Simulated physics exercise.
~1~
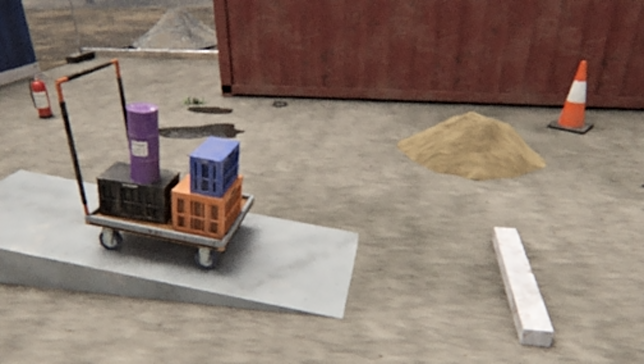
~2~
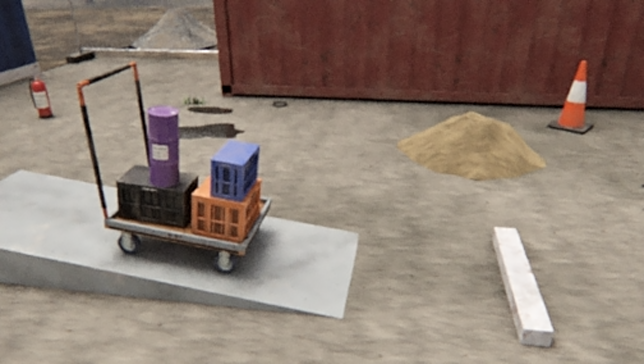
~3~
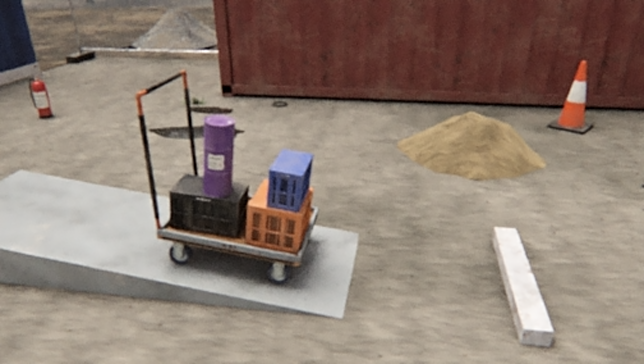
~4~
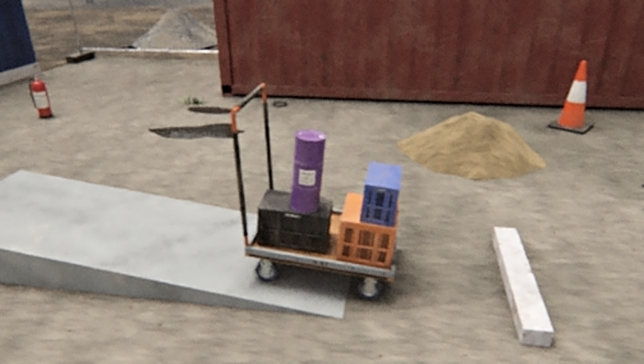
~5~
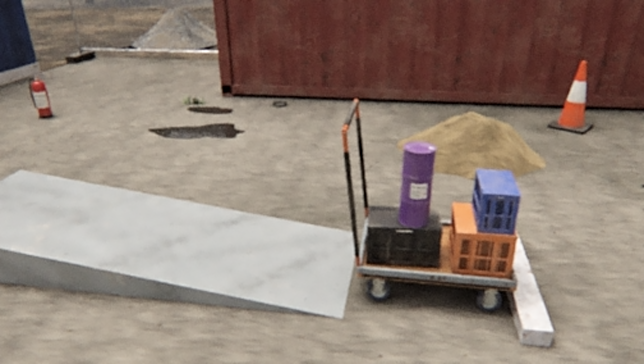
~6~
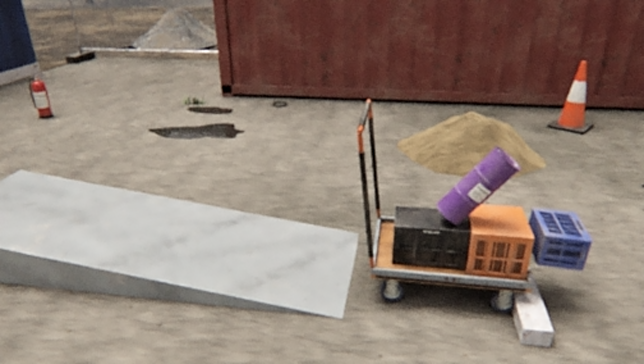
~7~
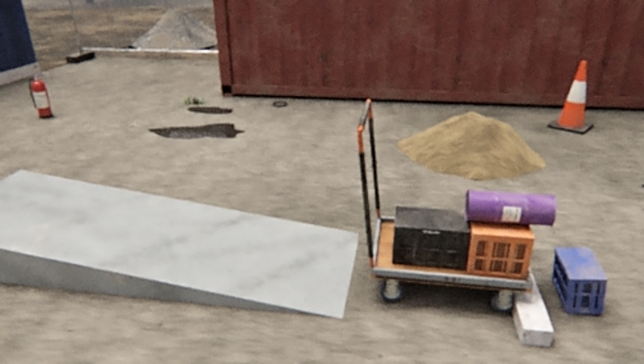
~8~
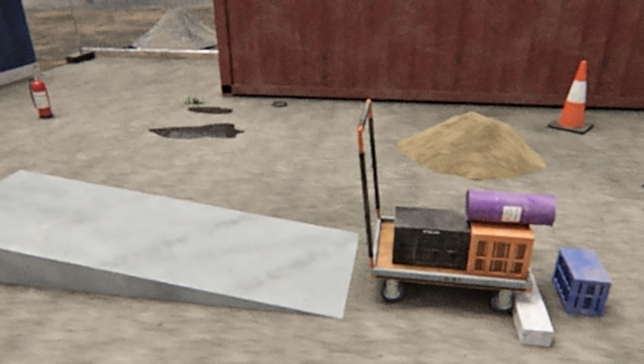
At first, a trolley carrying a black crate, an orange crate with a blue crate on top, and an upright purple canister stands on a grey ramp in a dirt yard. It rolls down the slope to the right, its load staying in place. Leaving the ramp, it crosses the flat ground and stops at a pale kerb. The blue crate tumbles off the front while the canister tips over to the right. Finally, the blue crate lies overturned on the ground beyond the kerb, the canister rests on its side atop the orange crate, and the lower crates remain upright.
